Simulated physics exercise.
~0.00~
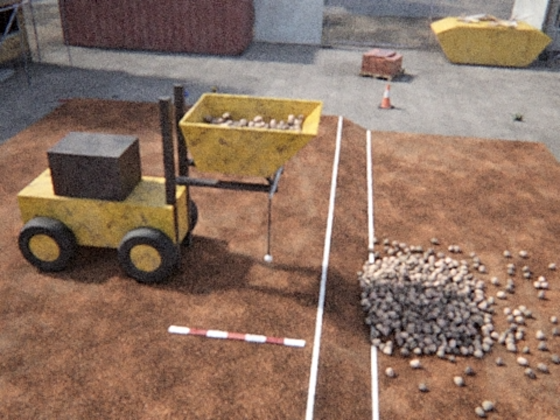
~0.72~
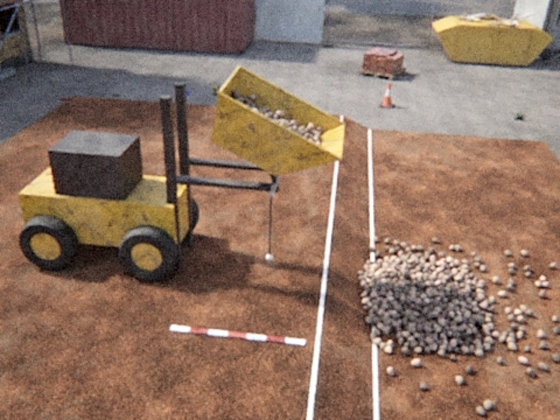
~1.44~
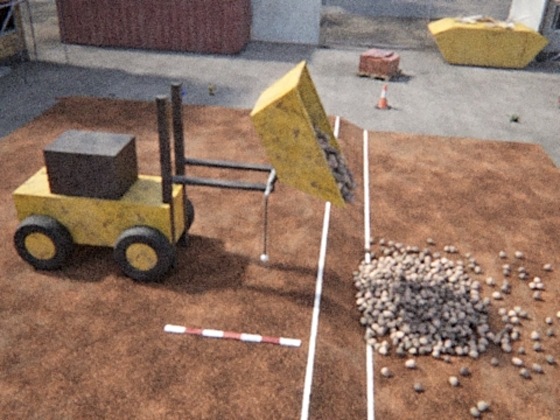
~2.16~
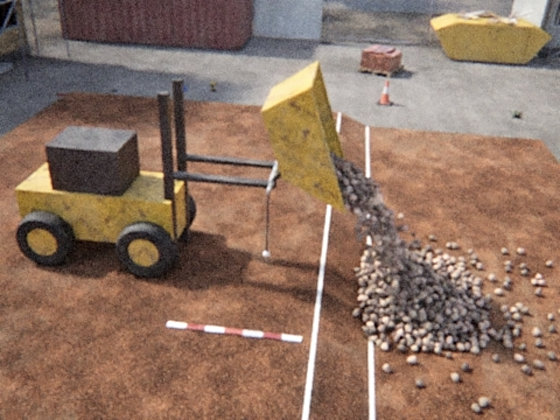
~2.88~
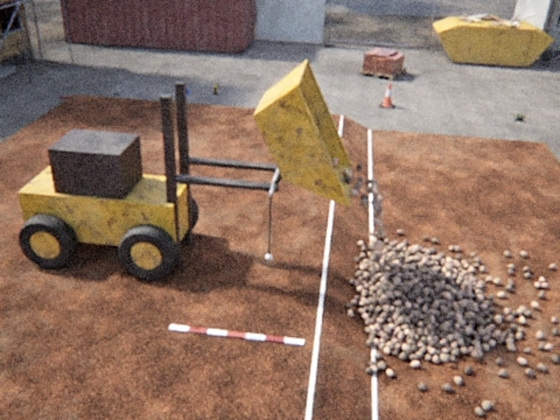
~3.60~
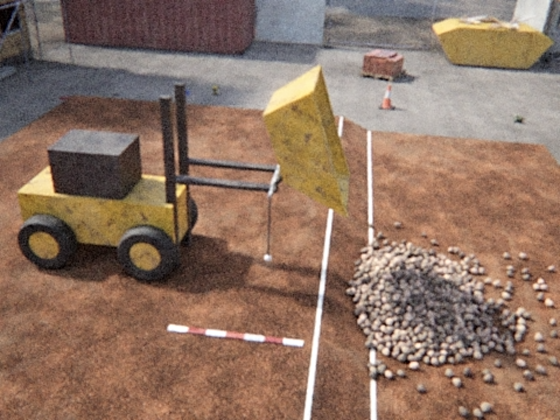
In the video, a yellow fork truck tips its raised yellow skip forward toward the right, and stones pour beyond the white lines onto a loose heap on reddish ground, until the skip hangs steeply tilted and the heap is visibly larger.
